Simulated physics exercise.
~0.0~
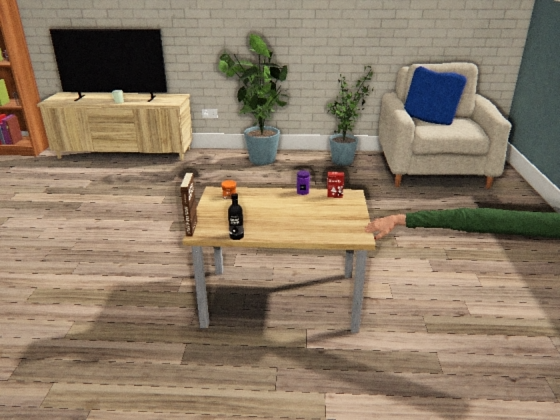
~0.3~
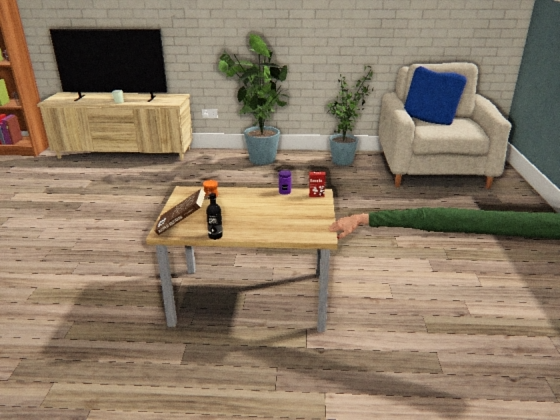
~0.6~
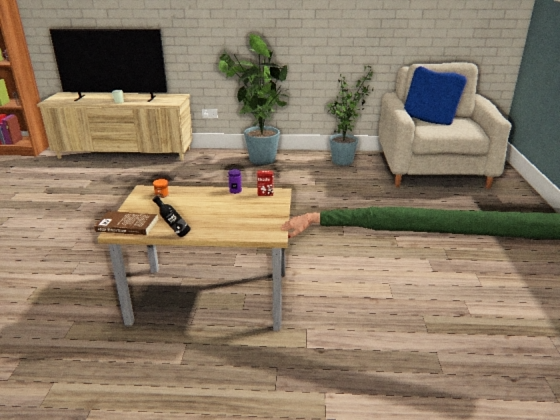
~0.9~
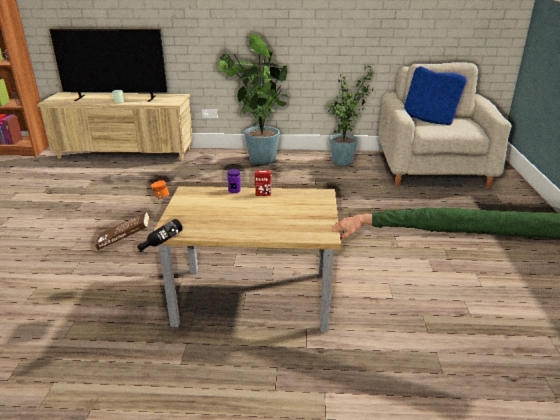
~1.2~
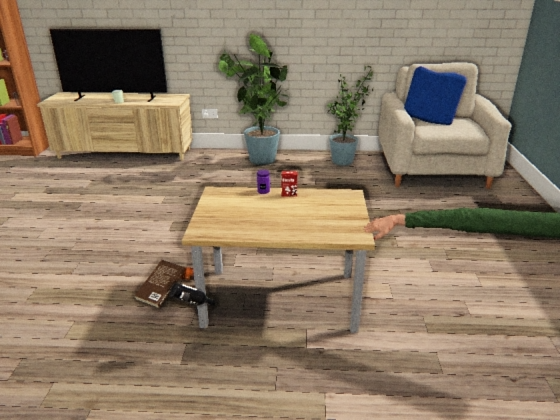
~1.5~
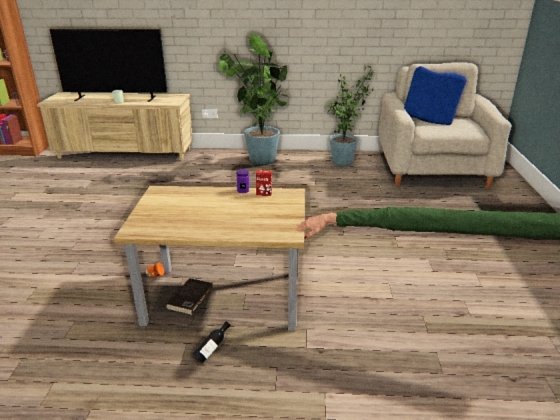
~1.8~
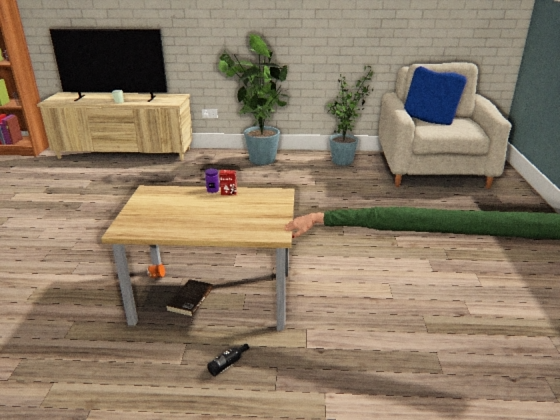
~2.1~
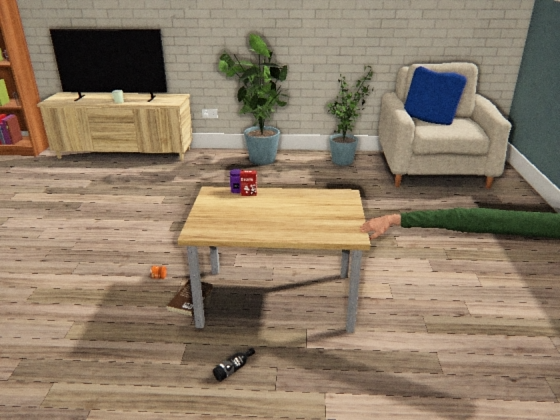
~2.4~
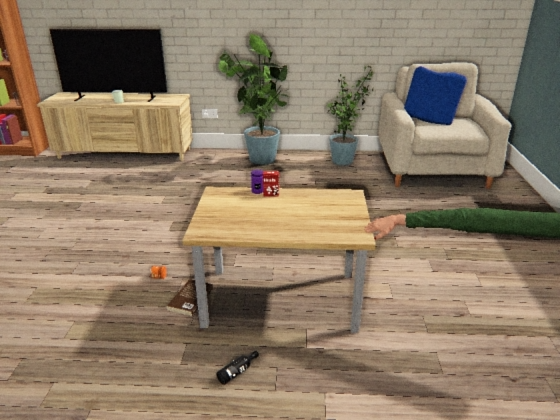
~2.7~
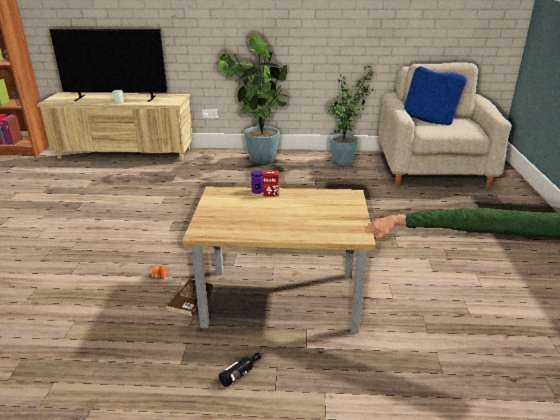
A green-sleeved arm shoving a wooden table back and forth, toppling book, bottle and orange tin floorward while two containers stay standing.
